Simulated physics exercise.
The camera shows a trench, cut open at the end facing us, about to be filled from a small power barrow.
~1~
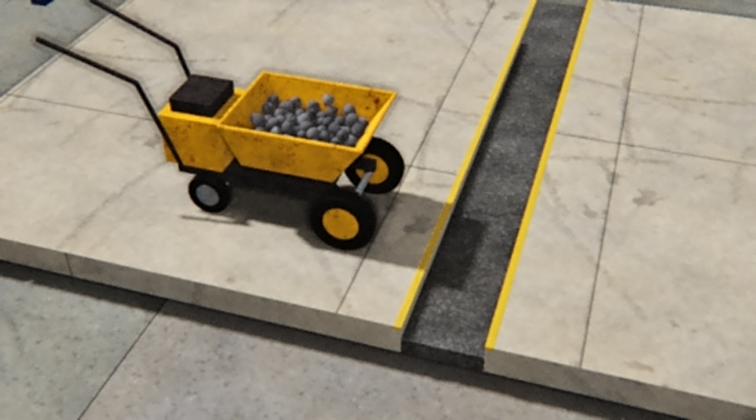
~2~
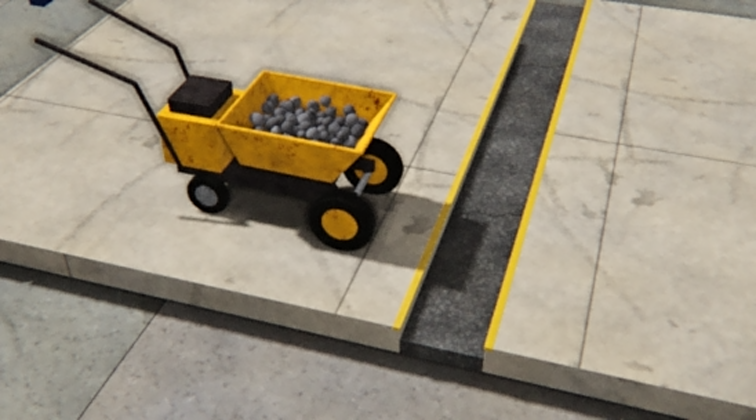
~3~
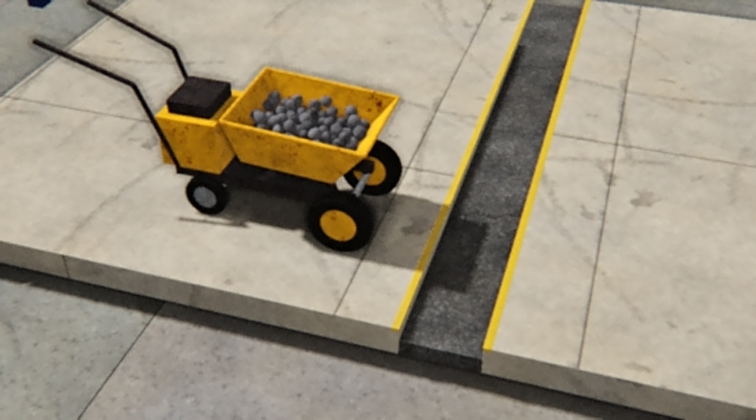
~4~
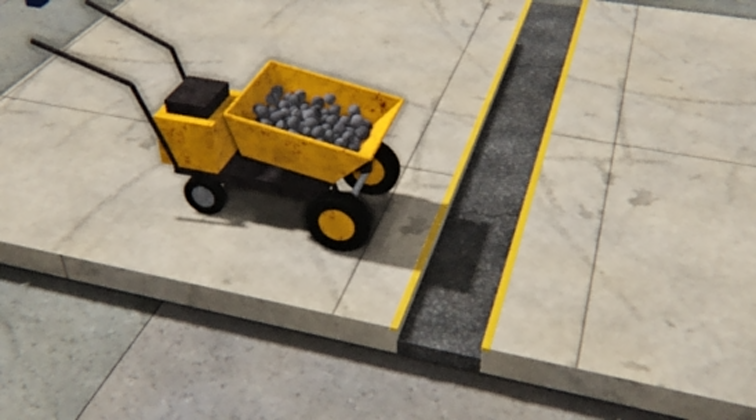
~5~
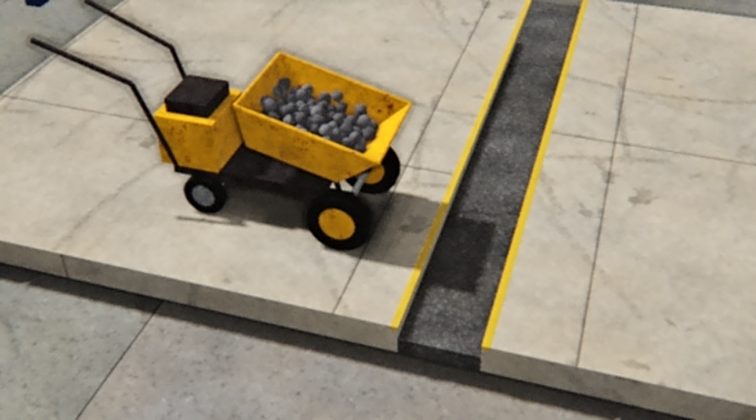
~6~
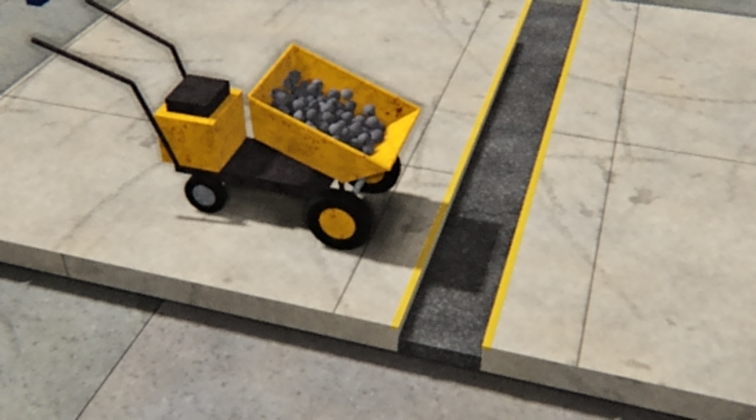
The clip opens on a small yellow barrow with black handles, its skip level and loaded with grey cobbles, standing left of a dark, yellow-edged strip across pale paving. The skip tilts slightly toward the strip, then more clearly, its rear rising while the wheels stay nearly still and the cobbles remain inside.
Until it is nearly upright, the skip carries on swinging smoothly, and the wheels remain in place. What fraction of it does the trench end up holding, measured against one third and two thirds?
The trench holds more than two thirds of it.
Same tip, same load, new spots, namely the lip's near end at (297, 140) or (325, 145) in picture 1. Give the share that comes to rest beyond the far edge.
0 % and 0 %.
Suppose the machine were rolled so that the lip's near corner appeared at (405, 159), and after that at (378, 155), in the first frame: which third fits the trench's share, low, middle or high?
For the first position, in the middle band; for the second, over two thirds.
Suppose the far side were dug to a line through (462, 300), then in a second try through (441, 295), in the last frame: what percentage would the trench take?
About 60 %, then 30 %.
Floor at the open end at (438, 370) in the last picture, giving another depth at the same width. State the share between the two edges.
It comes to 100 per cent or so.
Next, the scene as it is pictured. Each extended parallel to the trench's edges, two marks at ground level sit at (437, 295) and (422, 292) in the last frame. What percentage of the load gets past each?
70 and 90 in a hundred.
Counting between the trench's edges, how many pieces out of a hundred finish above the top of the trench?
About 35 %.
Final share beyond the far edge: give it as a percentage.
Around 10 %.
Just after the last frame, skip tipped steeply; every one in the skip.
A moment on, skip tipped right over; the larger part in the skip; roughly a quarter in or heaped over the trench; just a few falling.
Further on, skip tipped right over; about a tenth in the skip; the larger part in or heaped over the trench; about a tenth beyond it.
When it is over, skip tipped right over; almost all in or heaped over the trench; about a tenth beyond it.
